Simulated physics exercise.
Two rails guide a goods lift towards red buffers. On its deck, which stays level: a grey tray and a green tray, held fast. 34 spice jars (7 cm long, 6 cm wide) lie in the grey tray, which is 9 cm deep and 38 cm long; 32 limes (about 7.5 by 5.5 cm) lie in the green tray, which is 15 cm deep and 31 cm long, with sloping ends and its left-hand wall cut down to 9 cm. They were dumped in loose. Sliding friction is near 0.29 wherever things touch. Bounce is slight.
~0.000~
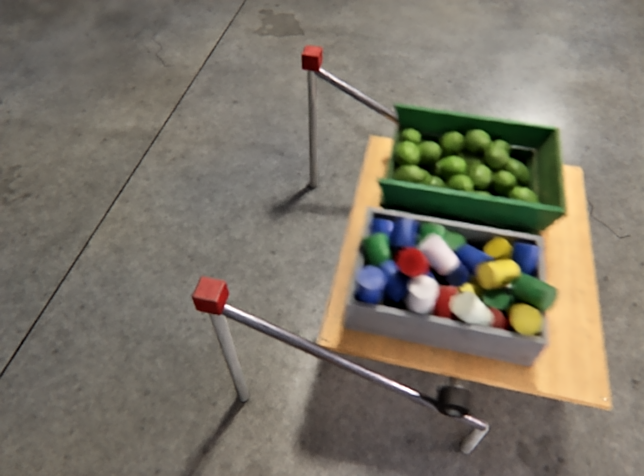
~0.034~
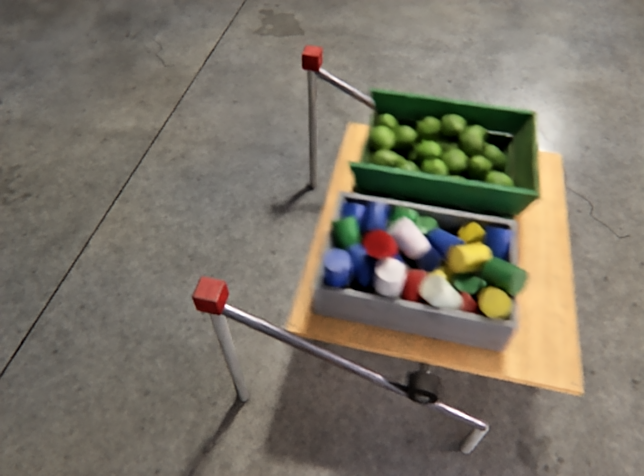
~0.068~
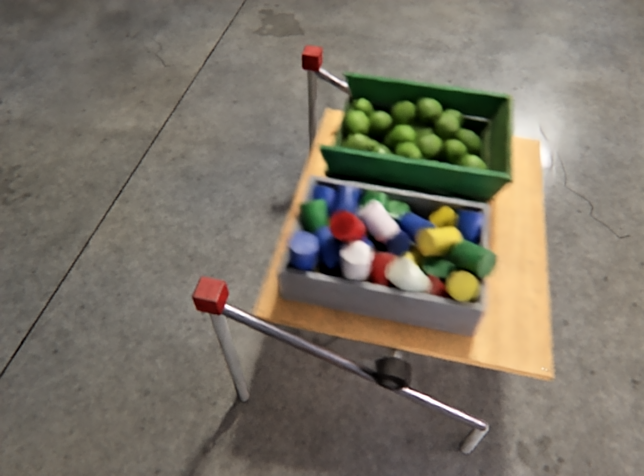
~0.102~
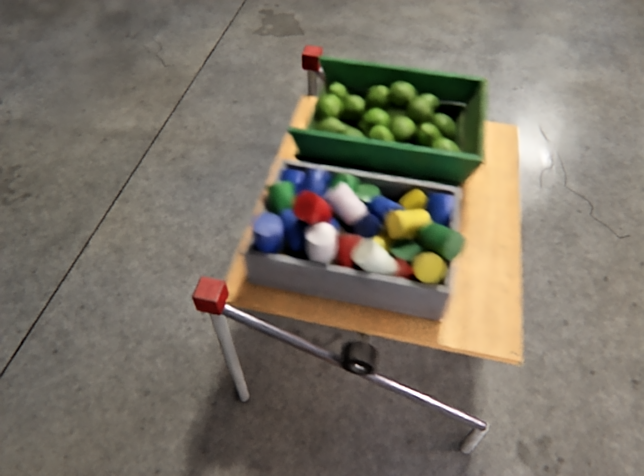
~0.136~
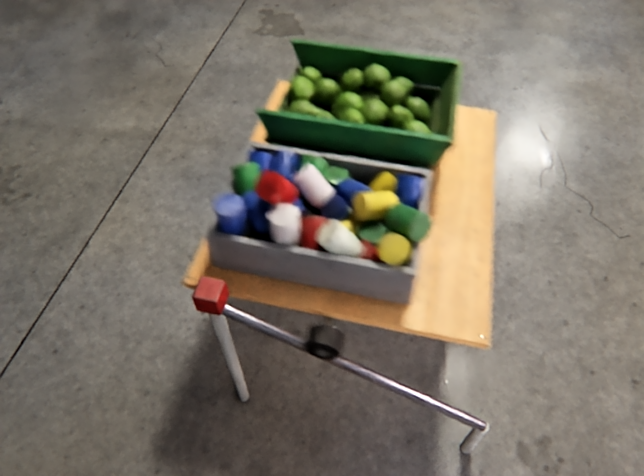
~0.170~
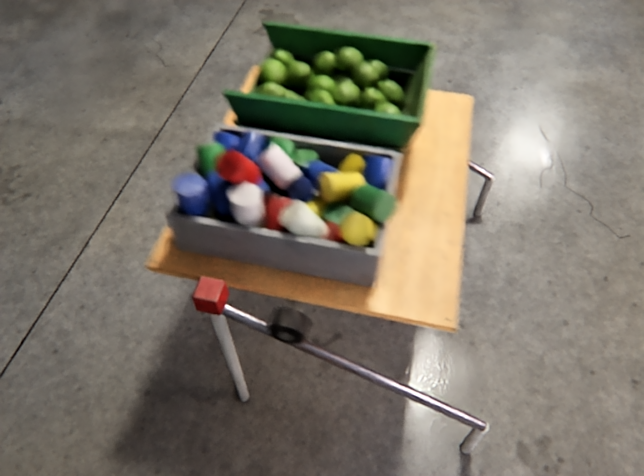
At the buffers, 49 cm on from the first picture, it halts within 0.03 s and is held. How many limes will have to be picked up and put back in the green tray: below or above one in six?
The green tray loses more than one in six of its limes.
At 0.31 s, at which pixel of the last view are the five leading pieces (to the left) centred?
At about (128, 60).
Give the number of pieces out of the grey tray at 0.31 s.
About: Grey tray 4.
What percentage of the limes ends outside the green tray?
Near 45 in a hundred.
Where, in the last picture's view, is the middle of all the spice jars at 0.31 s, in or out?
At about (196, 148).
After 0.19 s, the buffers are touched.
After 0.31 s, grey tray 30 in, 4 out and green tray 29 in, 3 out.
After 0.47 s, grey tray 22 in, 12 out and green tray 20 in, 12 out.
After 0.69 s, grey tray 20 in, 14 out and green tray 18 in, 14 out.
Outcome (at 1.24 s), grey tray 20 in, 14 out and green tray 18 in, 14 out. Asked share, 14 of 32, 44 per cent.
